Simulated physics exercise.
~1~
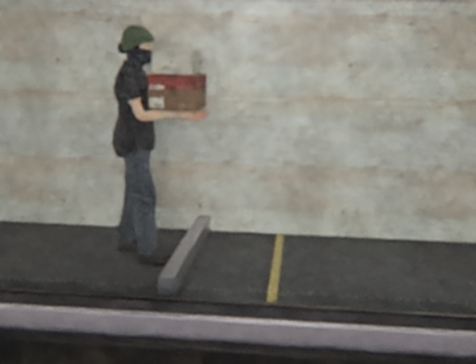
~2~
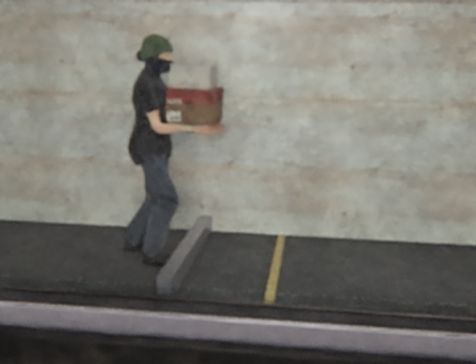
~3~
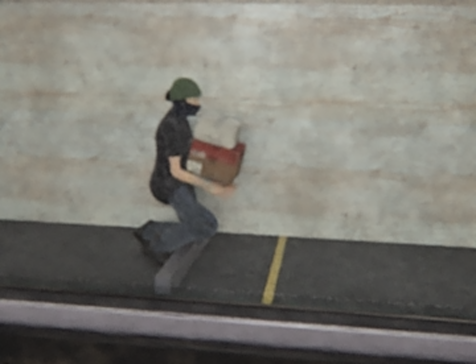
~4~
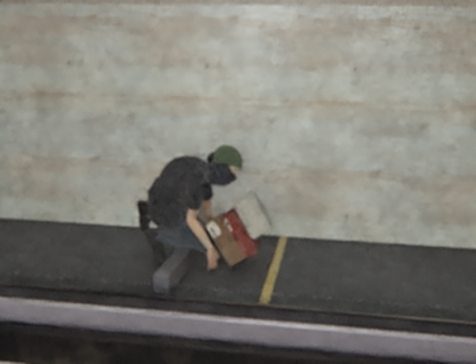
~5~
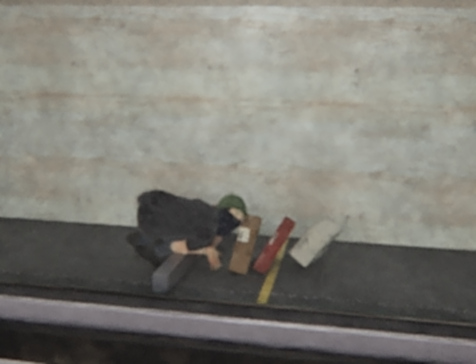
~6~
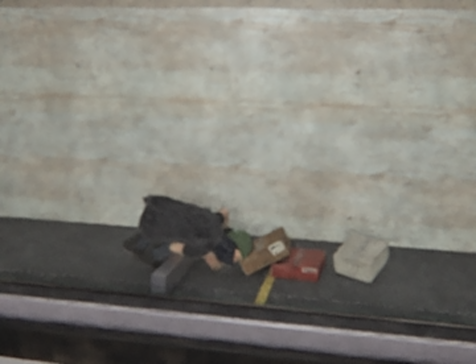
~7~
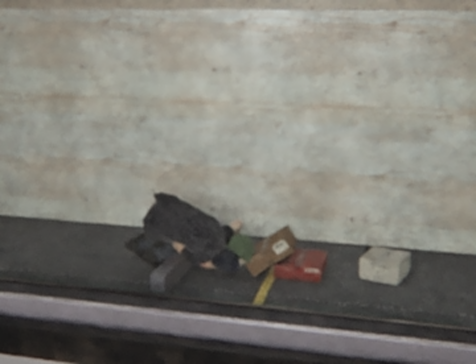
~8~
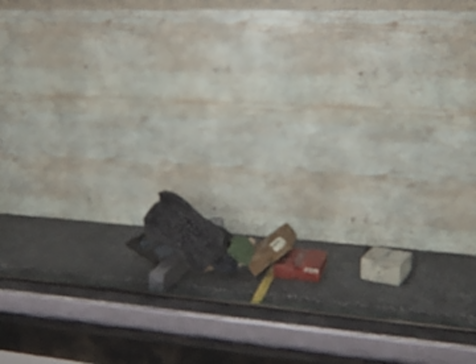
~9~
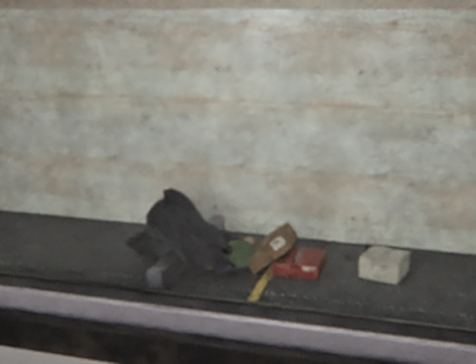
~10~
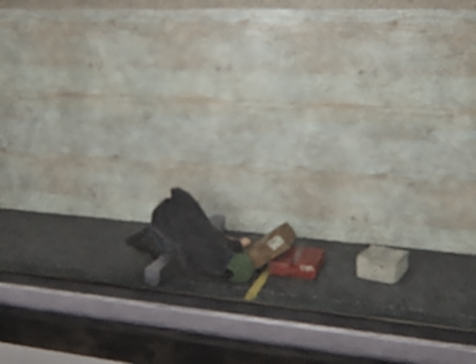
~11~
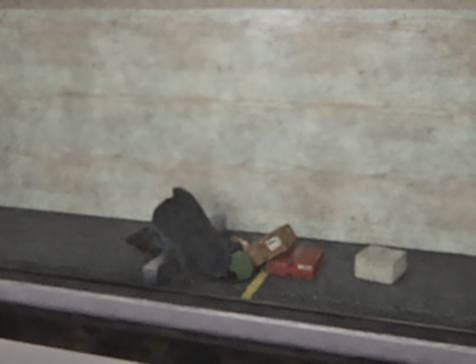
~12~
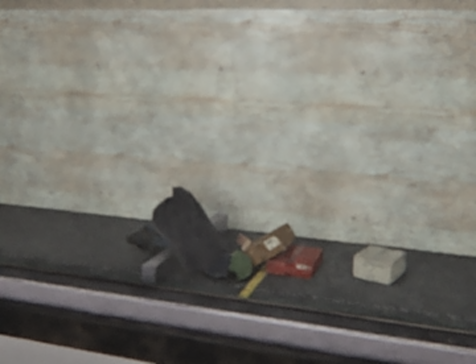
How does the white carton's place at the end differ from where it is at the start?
At the start the white carton is on top of the stack carried by the figure at the left. At the end it lies on the dark floor, well to the right of the yellow line and apart from the other boxes.
